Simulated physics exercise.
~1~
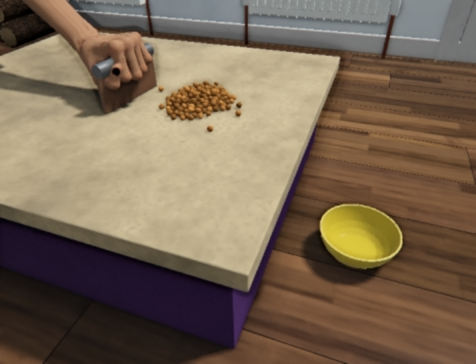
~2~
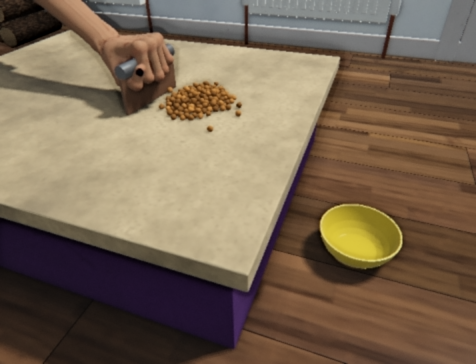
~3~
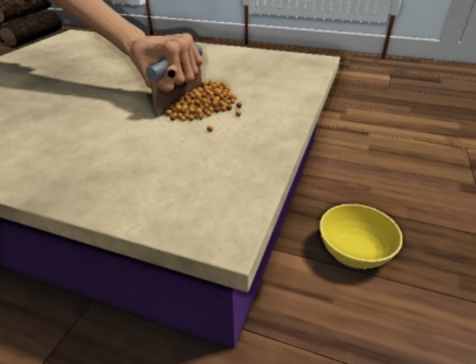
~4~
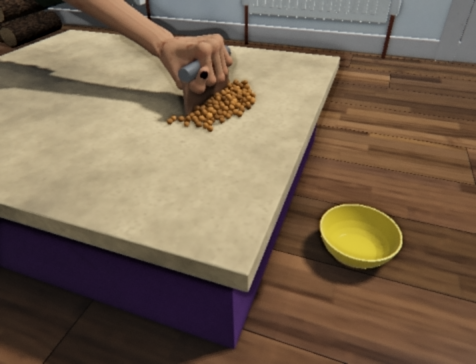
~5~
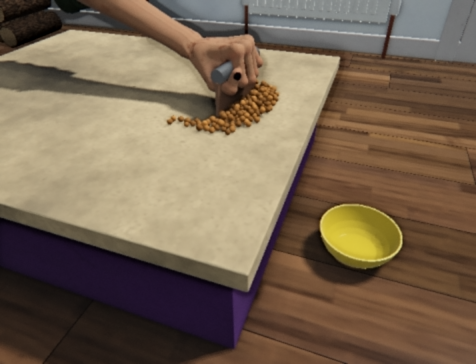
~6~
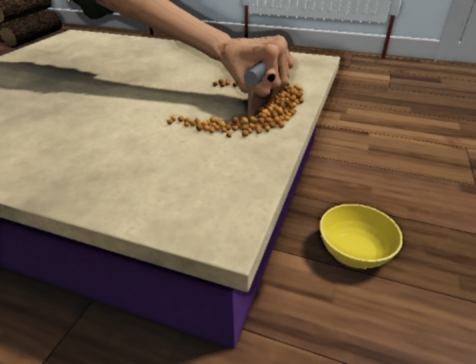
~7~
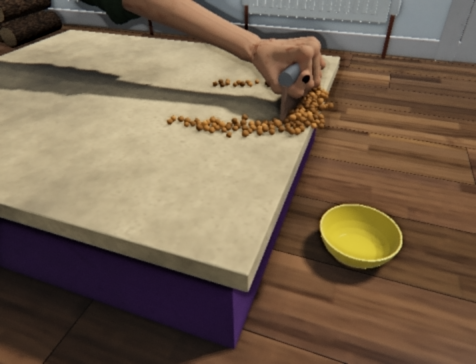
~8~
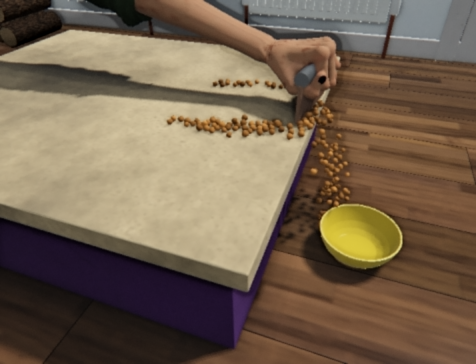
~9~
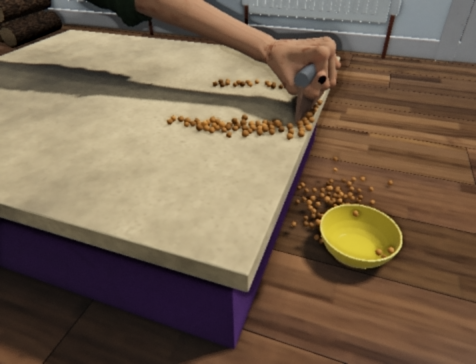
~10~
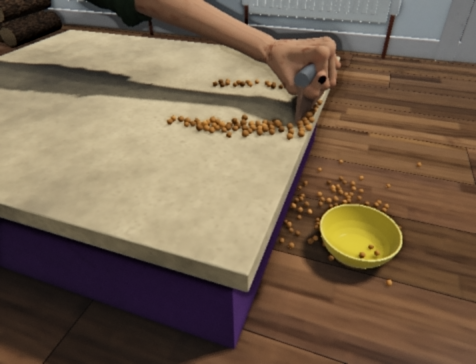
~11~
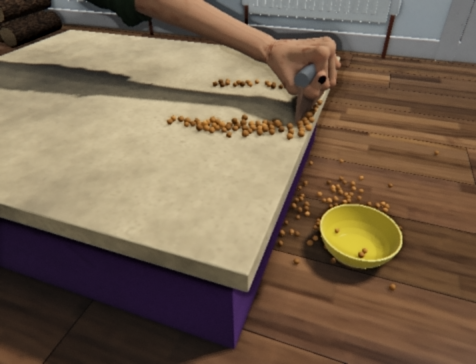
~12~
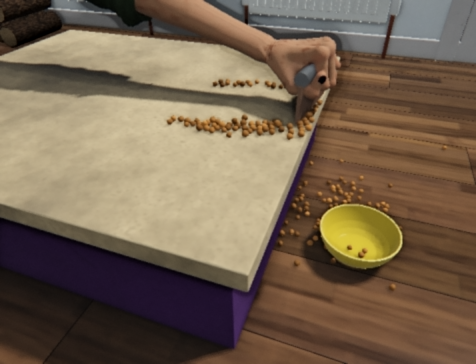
A hand gripping a scraper slides it to the right across a pale tabletop with purple sides, toward a loose heap of roasted chickpeas. The blade meets the heap and pushes it along, while some pieces slip around it and trail behind in two lines. As the scraper reaches the right edge and stops, the leading chickpeas tumble over the side toward a yellow bowl on the wooden floor. Most of them land beside the bowl and scatter across the boards, with only a few ending up inside. The hand stays at the edge, and many chickpeas remain on the tabletop.
